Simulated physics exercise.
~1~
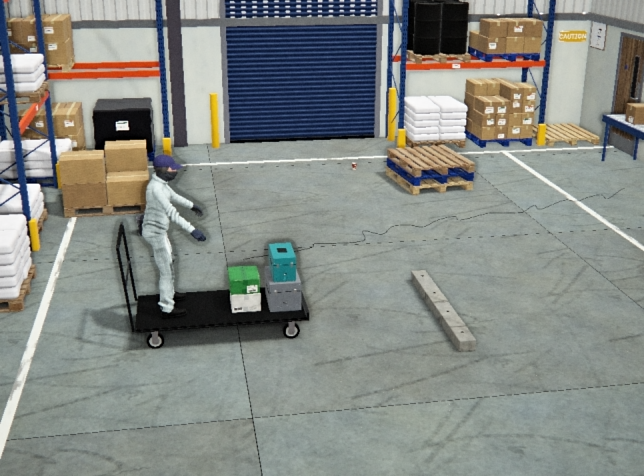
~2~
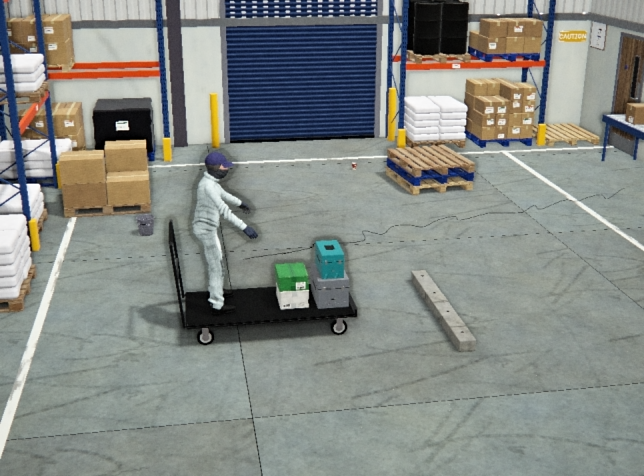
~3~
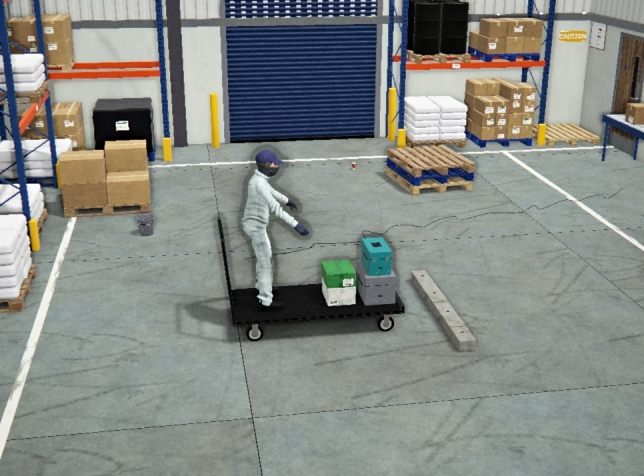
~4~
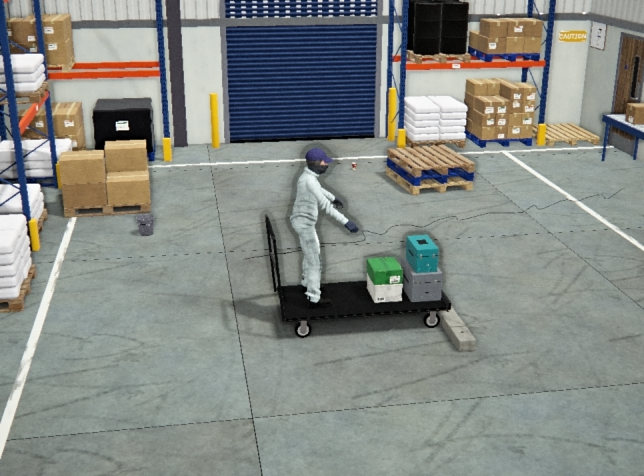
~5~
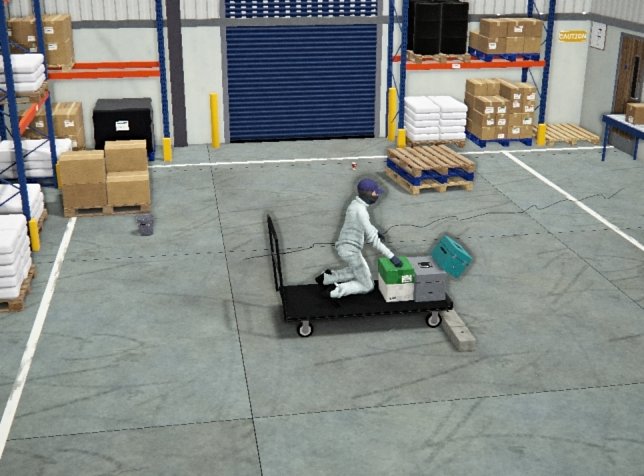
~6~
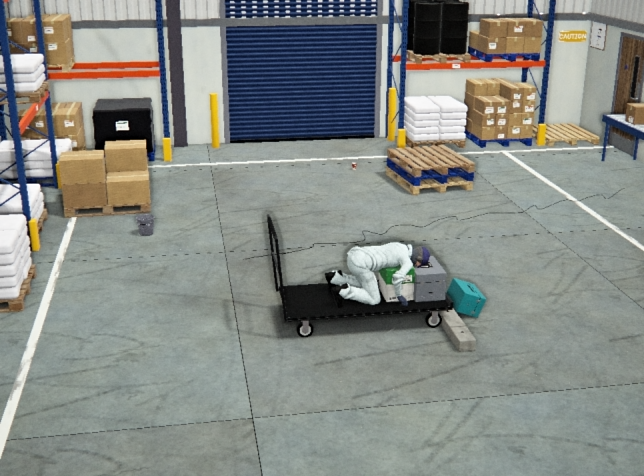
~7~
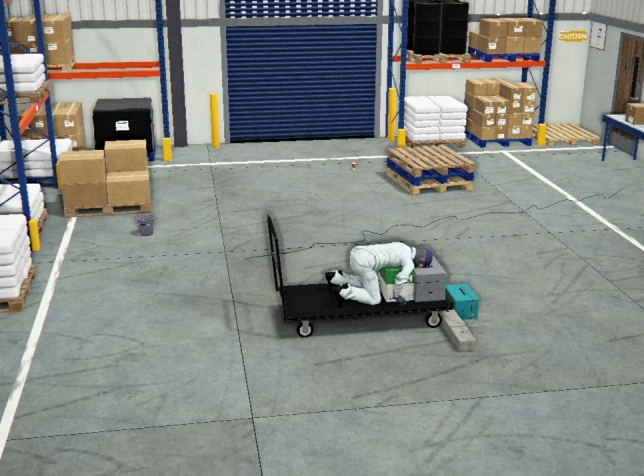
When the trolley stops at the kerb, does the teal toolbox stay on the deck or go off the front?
The teal toolbox goes off the front of the trolley and ends up on the floor beside the kerb.
